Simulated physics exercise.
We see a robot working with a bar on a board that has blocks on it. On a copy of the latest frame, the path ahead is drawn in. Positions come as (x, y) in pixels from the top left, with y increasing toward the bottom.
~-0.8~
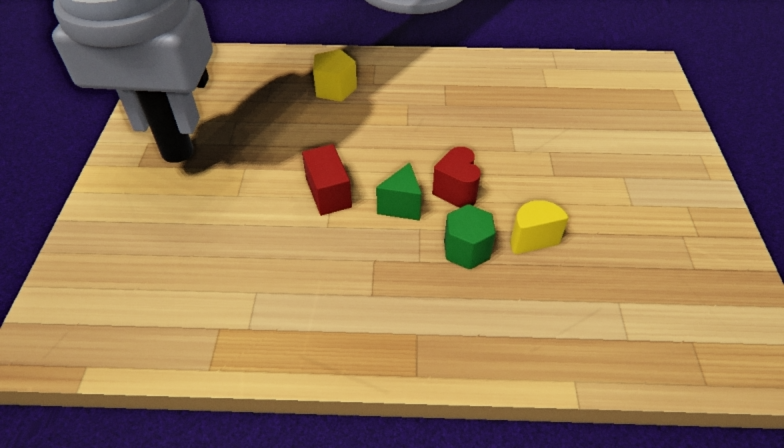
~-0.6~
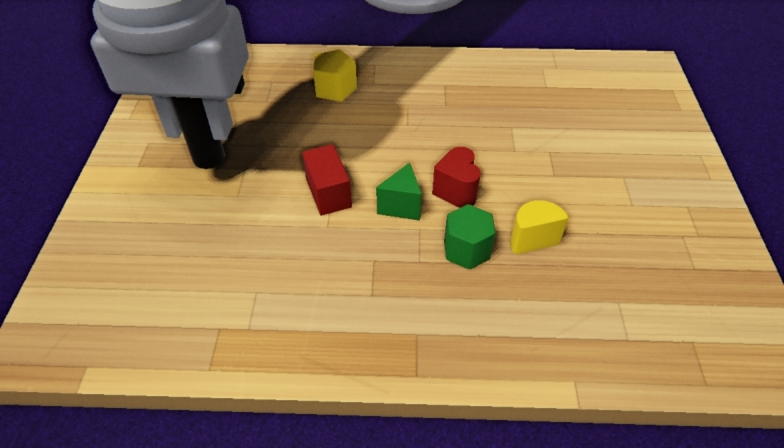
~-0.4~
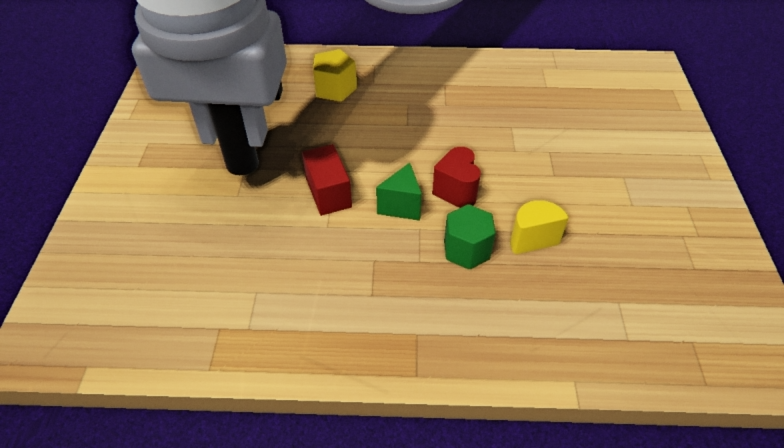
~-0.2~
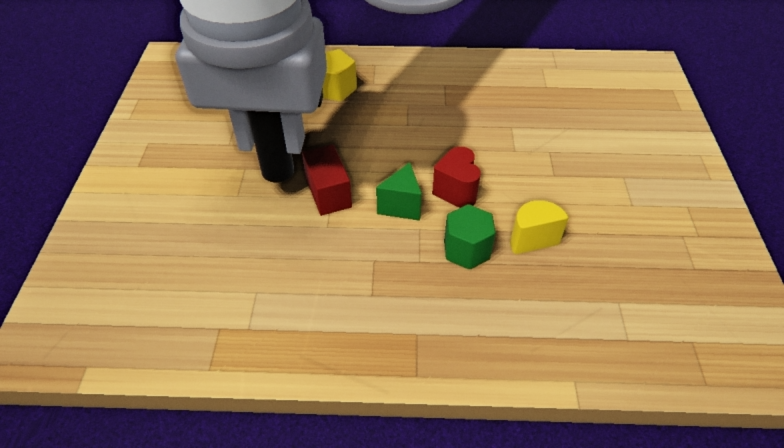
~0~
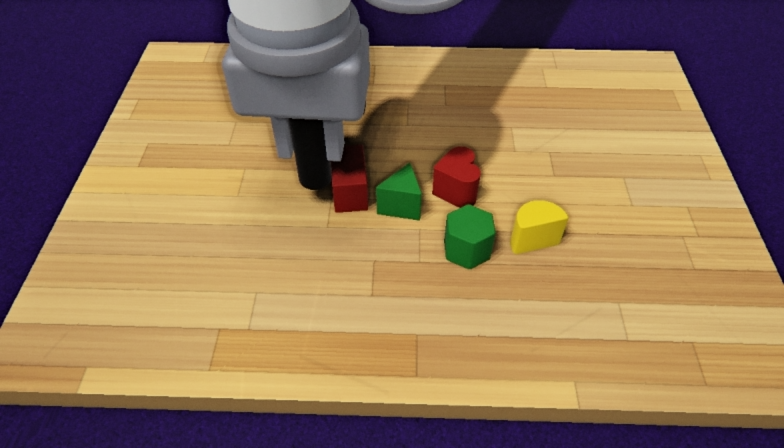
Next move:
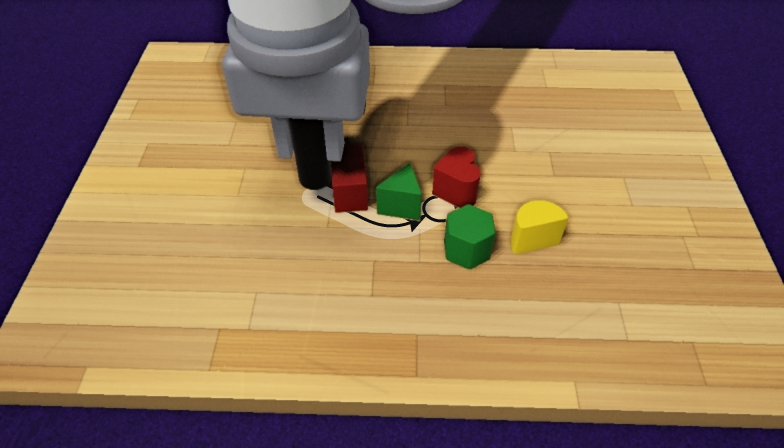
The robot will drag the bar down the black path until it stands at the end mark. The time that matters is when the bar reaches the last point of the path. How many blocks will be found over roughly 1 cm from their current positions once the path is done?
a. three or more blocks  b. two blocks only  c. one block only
Choice a: Three or more blocks.
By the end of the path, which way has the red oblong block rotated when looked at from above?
Viewed from above: Anti-clockwise.
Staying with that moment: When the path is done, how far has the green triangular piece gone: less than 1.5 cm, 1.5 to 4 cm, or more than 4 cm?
Displacement: Past 4 cm.
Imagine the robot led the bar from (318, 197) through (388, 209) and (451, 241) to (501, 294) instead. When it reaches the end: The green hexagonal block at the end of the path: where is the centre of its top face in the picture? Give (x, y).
It ends at (552, 268).
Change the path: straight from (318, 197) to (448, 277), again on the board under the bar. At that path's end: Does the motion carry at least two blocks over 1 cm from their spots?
It seems not.
The line goes from (318, 197) via (356, 215) and (400, 225), ending at (440, 209).
What follows on the original path. One third of the way, bar at (356, 198); red oblong block at (370, 164), turned 40° anticlockwise; green triangular piece at (406, 181).
Two thirds of the way, bar at (400, 208); red oblong block at (372, 164), turned 50° anticlockwise; green triangular piece at (427, 178), turned 50° anticlockwise.
At the end, bar at (442, 191); red oblong block at (372, 164), turned 50° anticlockwise; green triangular piece at (468, 171), turned 75° anticlockwise; red heart-shaped block at (479, 149), turned 30° anticlockwise; green hexagonal block unmoved.
